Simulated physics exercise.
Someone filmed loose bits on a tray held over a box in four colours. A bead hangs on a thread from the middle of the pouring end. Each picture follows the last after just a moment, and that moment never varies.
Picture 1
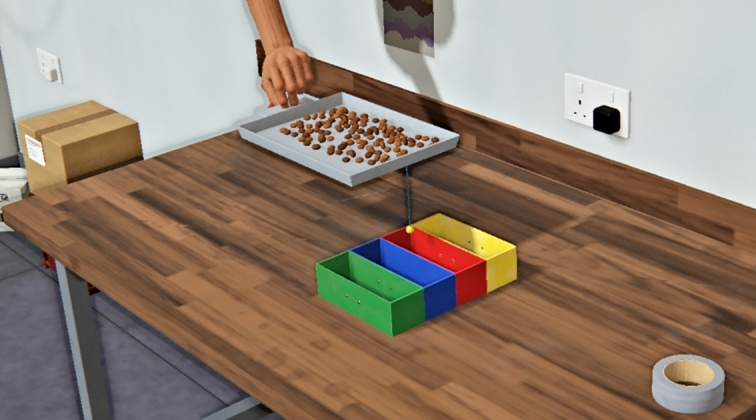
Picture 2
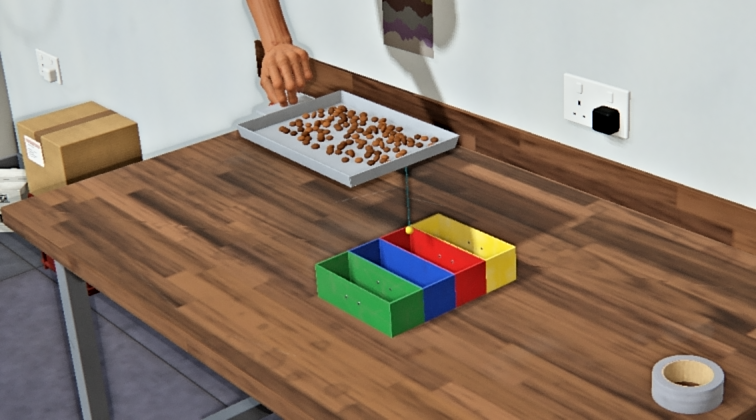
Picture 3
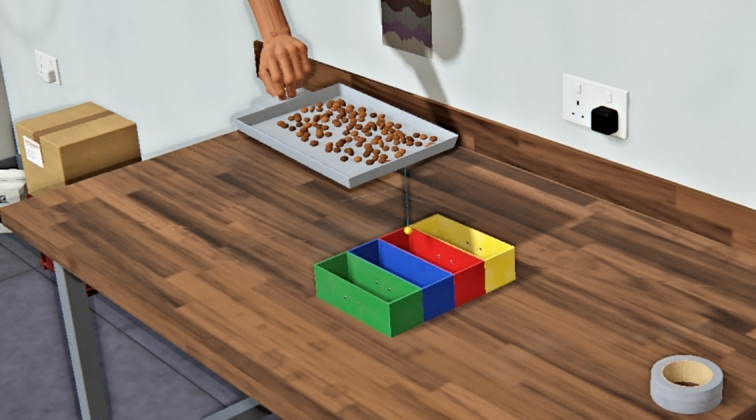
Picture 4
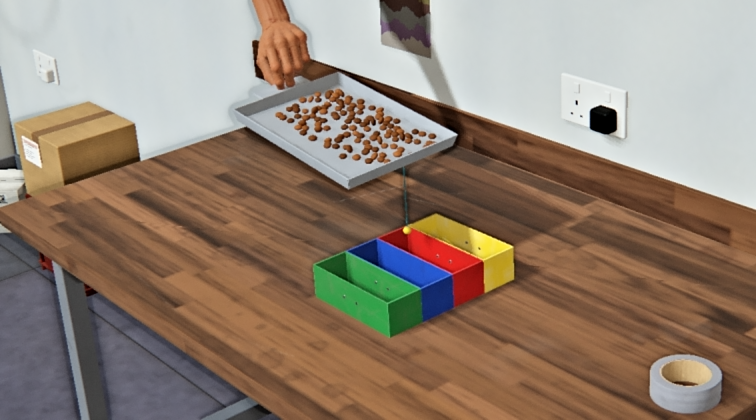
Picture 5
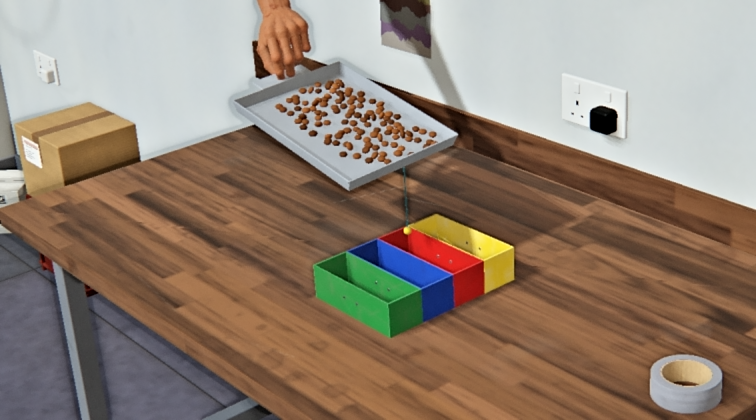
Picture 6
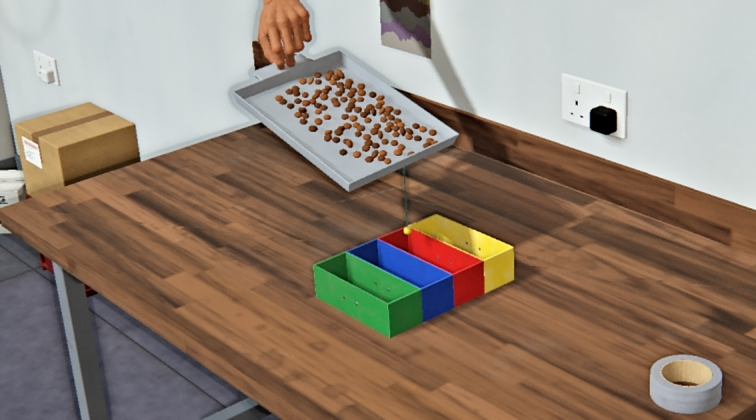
A hand held a grey tray of small brown bits above a box with green, blue, red and yellow sections, then gradually raised the tray's far end, tilting it toward its lower left corner.
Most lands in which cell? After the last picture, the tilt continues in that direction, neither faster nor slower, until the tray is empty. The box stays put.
In the blue cell.
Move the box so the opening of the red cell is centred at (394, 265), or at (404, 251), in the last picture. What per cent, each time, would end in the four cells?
About 90 % and 100 %.
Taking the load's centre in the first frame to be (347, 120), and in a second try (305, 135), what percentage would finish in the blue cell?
Share in order: Roughly 50 %, 40 %.
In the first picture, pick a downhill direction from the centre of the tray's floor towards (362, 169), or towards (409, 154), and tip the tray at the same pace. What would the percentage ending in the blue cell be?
That comes to 50 per cent the first time and 0 per cent the second.
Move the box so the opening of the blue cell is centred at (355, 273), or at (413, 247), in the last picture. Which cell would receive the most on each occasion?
The red one, then the green cell.
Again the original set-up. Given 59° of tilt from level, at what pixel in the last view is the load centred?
Look close to (387, 157) in the last picture.
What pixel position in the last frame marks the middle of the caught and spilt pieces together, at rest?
Centre at rest, last view: Approx. (401, 293).
Shortly afterwards, tray tipped steeply; all but a few on the tray; only a few falling or outside the box.
Next, tray tipped right over; near half on the tray; near a quarter in the blue cell; a little in the green cell; a little in the red cell; only a few in the yellow cell; near a quarter falling or outside the box.
Some moments later, tray tipped past a quarter turn; near a third in the blue cell; near a quarter in the green cell; near a quarter in the red cell; a little in the yellow cell; only a few falling or outside the box.
In the end, tray tipped past a quarter turn; near a third in the blue cell; near a quarter in the green cell; near a quarter in the red cell; a little in the yellow cell; only a few outside the box.
